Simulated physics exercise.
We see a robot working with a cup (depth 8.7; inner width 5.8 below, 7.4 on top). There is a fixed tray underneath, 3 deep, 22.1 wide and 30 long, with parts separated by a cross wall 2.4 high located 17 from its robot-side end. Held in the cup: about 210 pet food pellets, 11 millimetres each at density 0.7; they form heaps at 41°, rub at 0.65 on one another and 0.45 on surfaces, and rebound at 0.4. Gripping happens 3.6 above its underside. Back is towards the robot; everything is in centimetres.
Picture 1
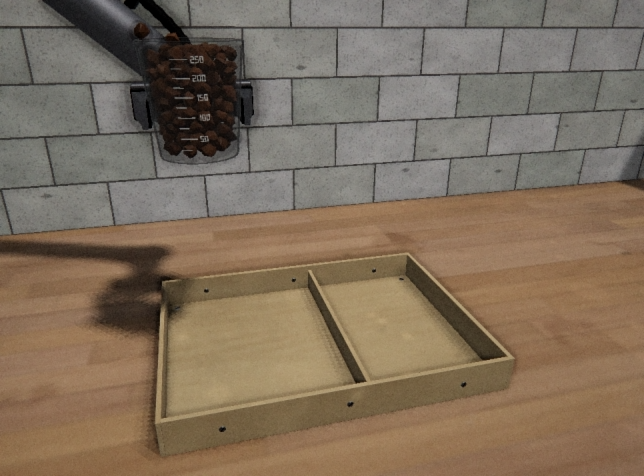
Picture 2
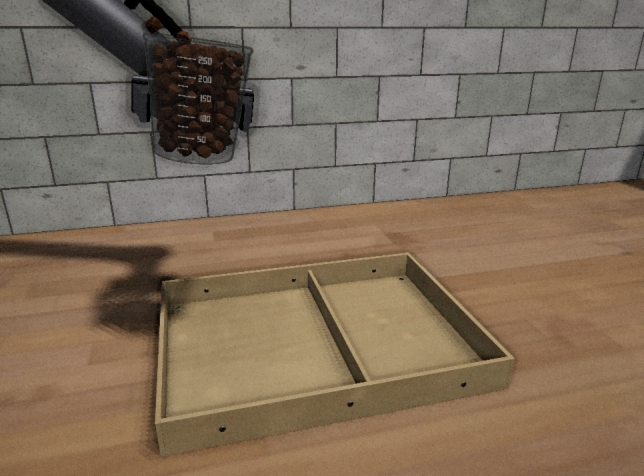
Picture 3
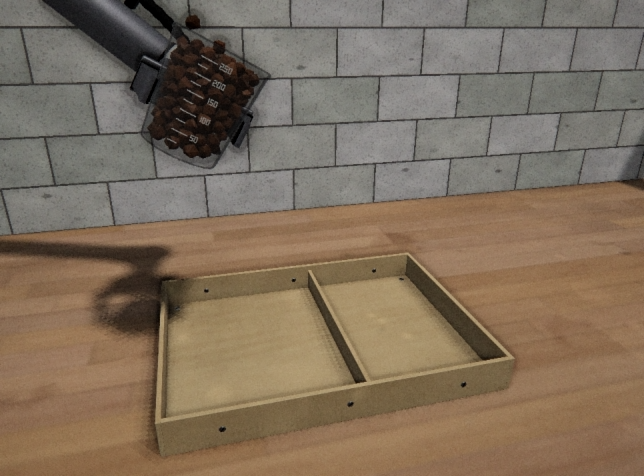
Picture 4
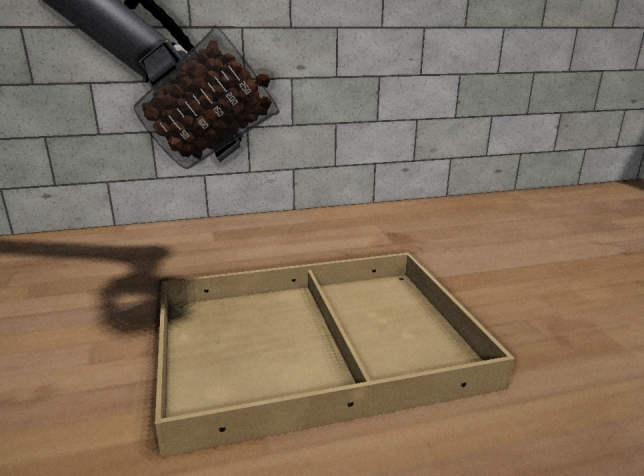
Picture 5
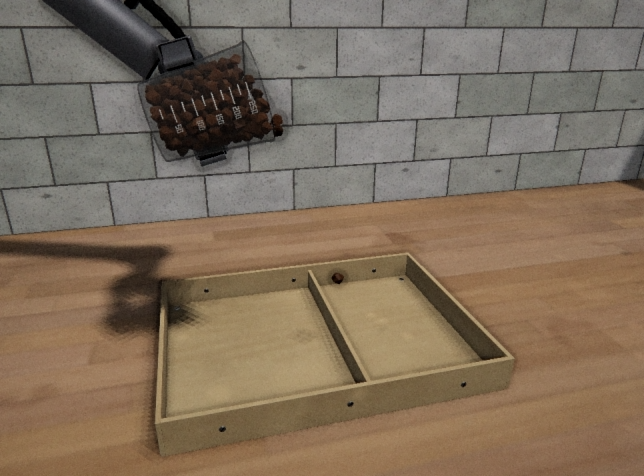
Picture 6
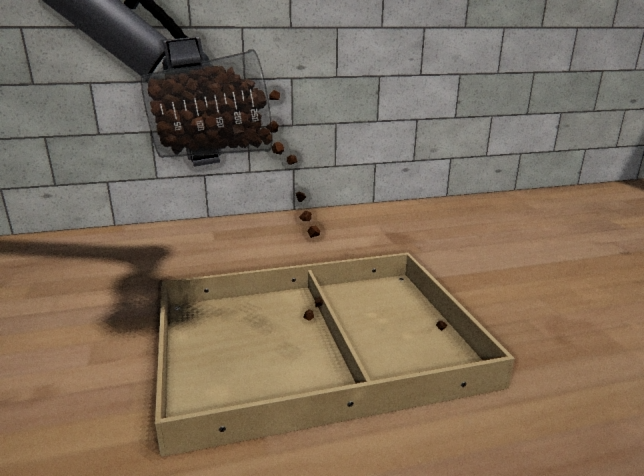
A clear measuring cup held by a robot arm tilts rightward, dropping brown pellets into a divided tray.
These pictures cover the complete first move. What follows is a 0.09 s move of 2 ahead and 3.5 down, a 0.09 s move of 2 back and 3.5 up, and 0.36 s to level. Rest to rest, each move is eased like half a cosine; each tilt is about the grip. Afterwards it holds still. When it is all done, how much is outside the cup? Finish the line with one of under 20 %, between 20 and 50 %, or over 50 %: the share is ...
The share is between 20 and 50 %.
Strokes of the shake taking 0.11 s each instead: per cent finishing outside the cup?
In that case around 25 per cent.
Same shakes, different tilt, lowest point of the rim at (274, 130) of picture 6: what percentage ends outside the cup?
The share is about 15 percent.
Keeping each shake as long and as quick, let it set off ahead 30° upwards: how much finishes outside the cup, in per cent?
I'd say close to 100 per cent.
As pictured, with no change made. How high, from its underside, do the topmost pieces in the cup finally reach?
Around 8.5 cm up.
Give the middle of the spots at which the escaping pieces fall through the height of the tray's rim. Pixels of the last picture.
Estimated centre around (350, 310) in pixels.
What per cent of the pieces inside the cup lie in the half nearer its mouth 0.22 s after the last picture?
Around 50 percent.
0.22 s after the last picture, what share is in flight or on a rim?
Around 17 percent of the load.
Then, 0.22 s on, tilted 82° forward, highest piece 26 above the table; 159 in the cup, 7 in the robot-side part, 6 in the far-side part, 34 in flight or on a rim.
Then, 0.43 s on, tilted 17° forward, highest piece 28 above the table; 147 in the cup, 30 in the far-side part, 22 in the robot-side part, 1 on the table or floor, 6 in flight or on a rim.
Then, 0.74 s on, level, highest piece 29 above the table; 147 in the cup, 34 in the far-side part, 23 in the robot-side part, 2 on the table or floor.
Then, 1.79 s on, level, highest piece 29 above the table; 147 in the cup, 34 in the far-side part, 23 in the robot-side part, 2 on the table or floor.
In the end, 147 in the cup, 34 in the far-side part, 23 in the robot-side part, 2 on the table or floor. That is 29 % outside the cup.
